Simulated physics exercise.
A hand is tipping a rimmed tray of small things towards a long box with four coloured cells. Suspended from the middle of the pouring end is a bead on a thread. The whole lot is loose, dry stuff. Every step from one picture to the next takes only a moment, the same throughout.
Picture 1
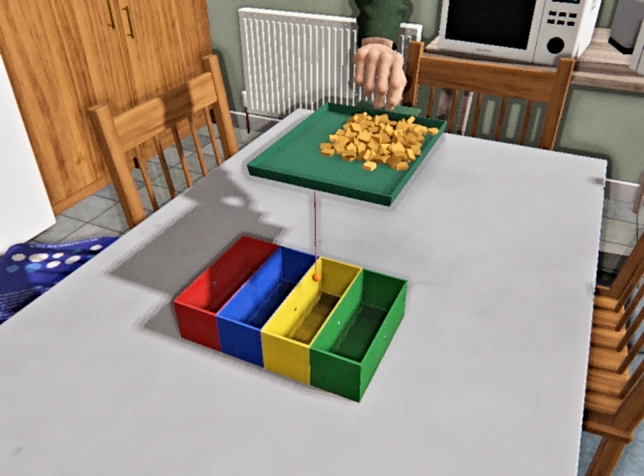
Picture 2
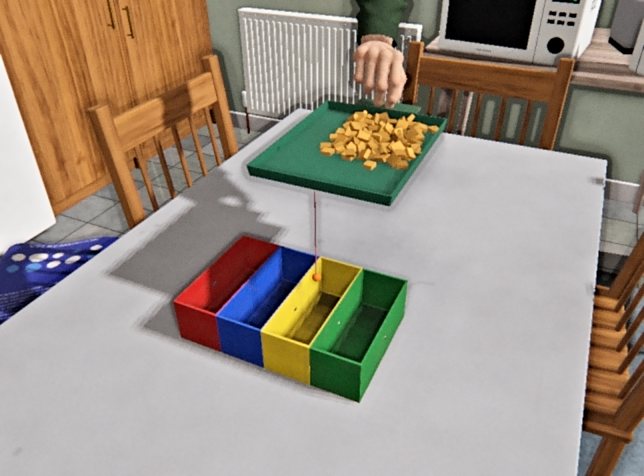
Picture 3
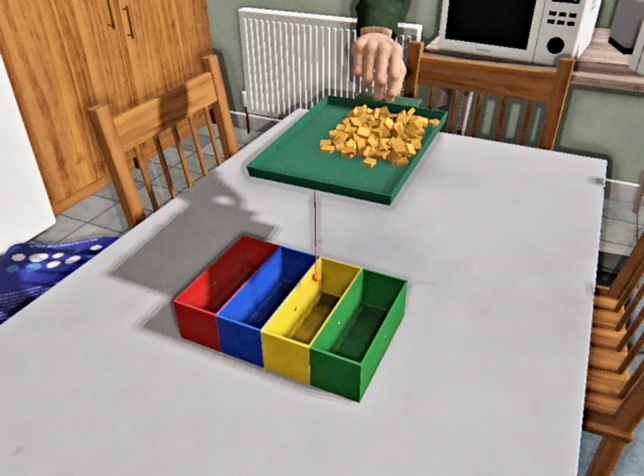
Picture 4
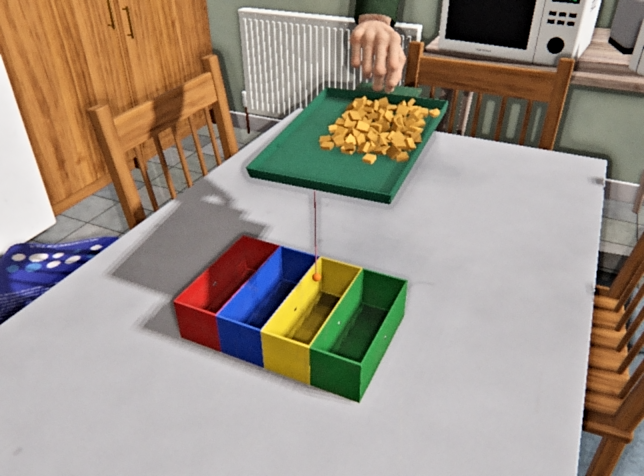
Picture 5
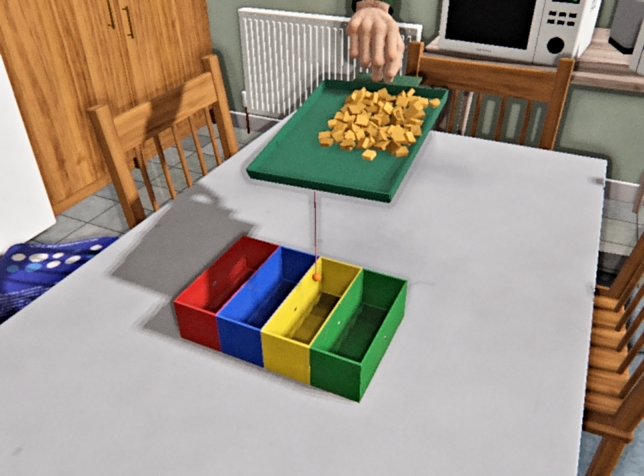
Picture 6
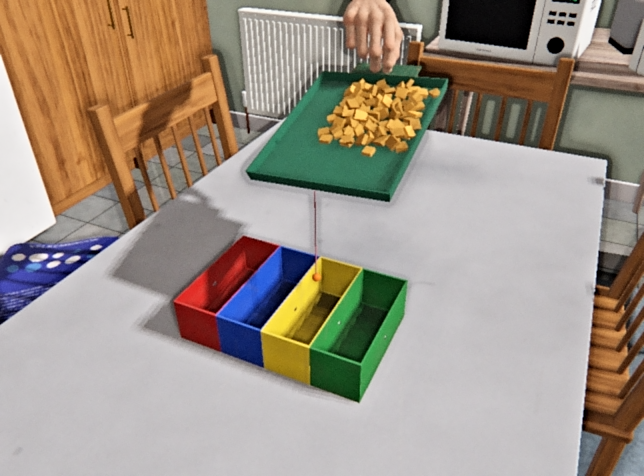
A hand slowly raises the far side of a green tray of small orange-yellow pieces.
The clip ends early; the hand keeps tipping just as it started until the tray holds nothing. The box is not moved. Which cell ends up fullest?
The blue cell.
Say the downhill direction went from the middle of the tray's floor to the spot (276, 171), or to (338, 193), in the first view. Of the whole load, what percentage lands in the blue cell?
In turn, 60 percent and then 0 percent.
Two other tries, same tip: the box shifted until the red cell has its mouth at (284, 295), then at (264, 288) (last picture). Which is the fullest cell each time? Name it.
Try one: The cell in red; try two: The cell in red.
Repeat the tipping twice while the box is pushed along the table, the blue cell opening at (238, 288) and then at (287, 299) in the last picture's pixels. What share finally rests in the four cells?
Well, you'd get about 100 per cent and then about 100 per cent.
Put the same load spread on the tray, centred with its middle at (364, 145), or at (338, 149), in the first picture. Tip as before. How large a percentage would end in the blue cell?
You'd see roughly 50 per cent first and roughly 60 per cent second.
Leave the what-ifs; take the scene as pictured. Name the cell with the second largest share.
Second is the yellow one.
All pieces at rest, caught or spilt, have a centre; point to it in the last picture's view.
I'd mark it at roughly (270, 334).
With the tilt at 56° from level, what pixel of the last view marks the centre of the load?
Somewhere around pixel (293, 170) in the last picture.
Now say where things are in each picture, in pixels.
The first frame shows corners of the pouring end at (249, 164) and (390, 195), level; middle of the load at (380, 136), cereal squares; bead on its thread at (316, 277); red cell at (198, 323); blue cell at (240, 338); yellow cell at (286, 354); green cell at (335, 371).
The second frame shows corners of the pouring end at (249, 165) and (390, 195), level; middle of the load at (380, 135).
The third frame shows corners of the pouring end at (249, 166) and (390, 194), tipped barely, lowest at the left corner; middle of the load at (380, 130).
The fourth frame shows corners of the pouring end at (248, 167) and (389, 193), tipped a little, lowest at the left corner; middle of the load at (380, 124).
The fifth frame shows corners of the pouring end at (248, 169) and (389, 193), tipped a little, lowest at the left corner; middle of the load at (379, 117).
The sixth frame shows corners of the pouring end at (248, 170) and (388, 192), tipped clearly, lowest at the left corner; middle of the load at (378, 111); red cell at (198, 323); blue cell at (240, 338); yellow cell at (286, 354); green cell at (335, 371).
Soon, tray tipped steeply; most on the tray; a stray few in the red cell; a small part falling or outside the box.
A while on, tray tipped right over; about half on the tray; about a quarter in the blue cell; about a quarter in the yellow cell; a small part in the red cell; a stray few falling or outside the box.
Towards the end, tray tipped past a quarter turn; about half in the blue cell; about a third in the yellow cell; about a quarter in the red cell; a stray few in the green cell; a stray few falling or outside the box.
Finally, tray tipped past a quarter turn; about half in the blue cell; about a third in the yellow cell; about a quarter in the red cell; a stray few in the green cell; a stray few outside the box.
